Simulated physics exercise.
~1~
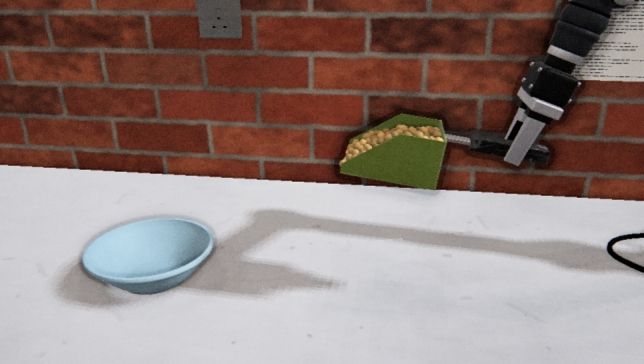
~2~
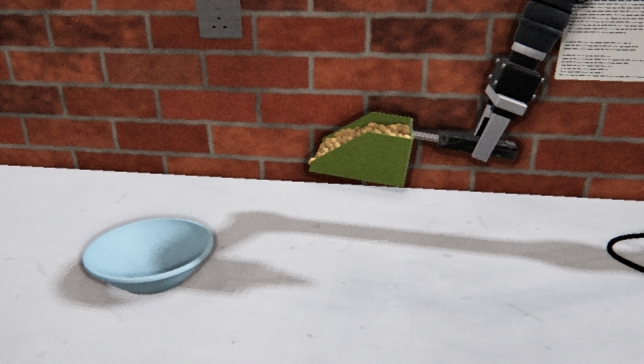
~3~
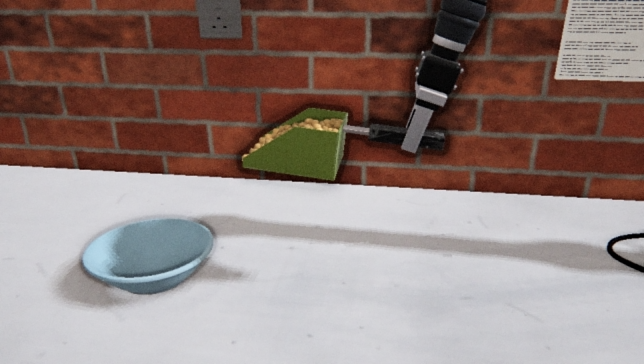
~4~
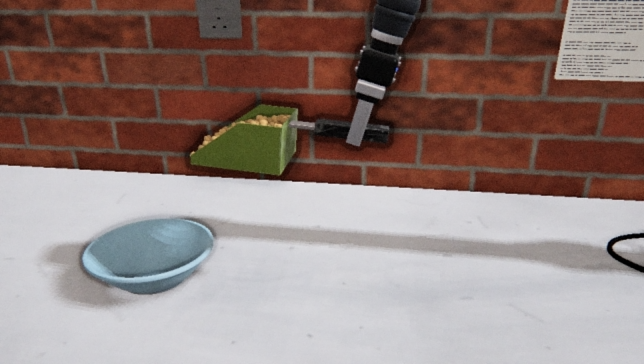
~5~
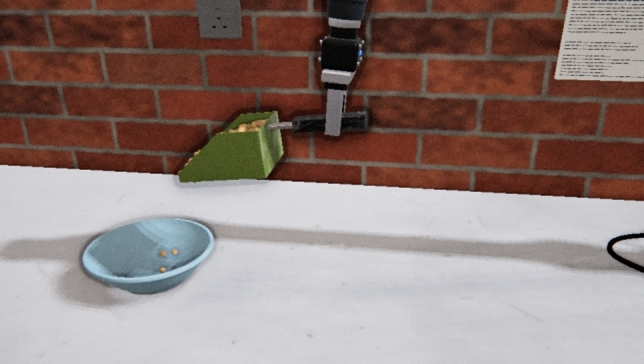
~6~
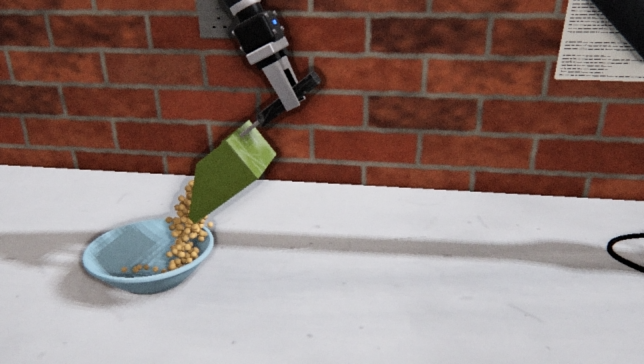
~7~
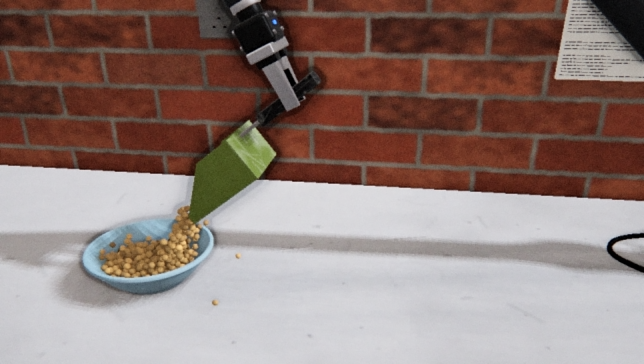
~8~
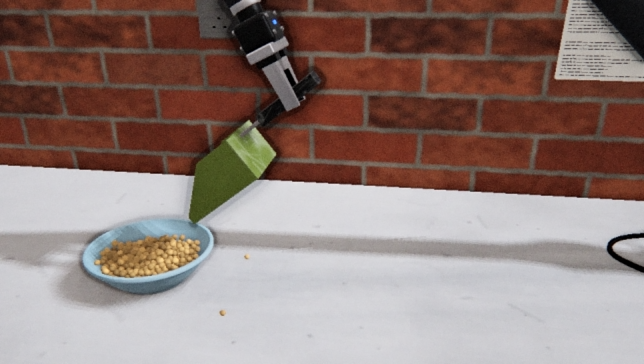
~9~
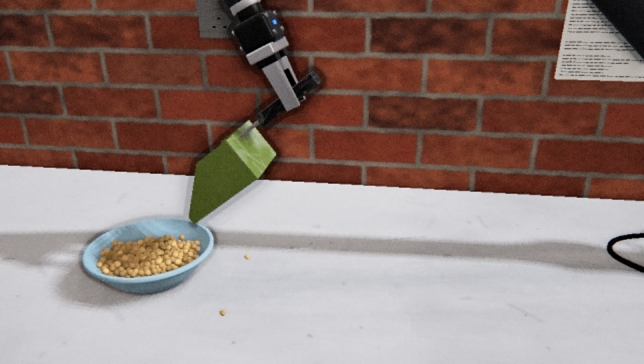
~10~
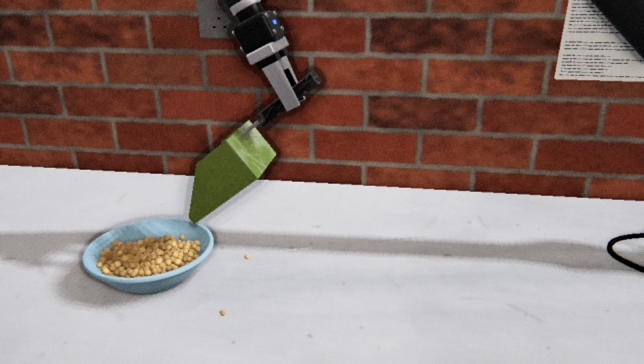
A robot arm moves a green scoop left and tips its chickpeas into a blue bowl.
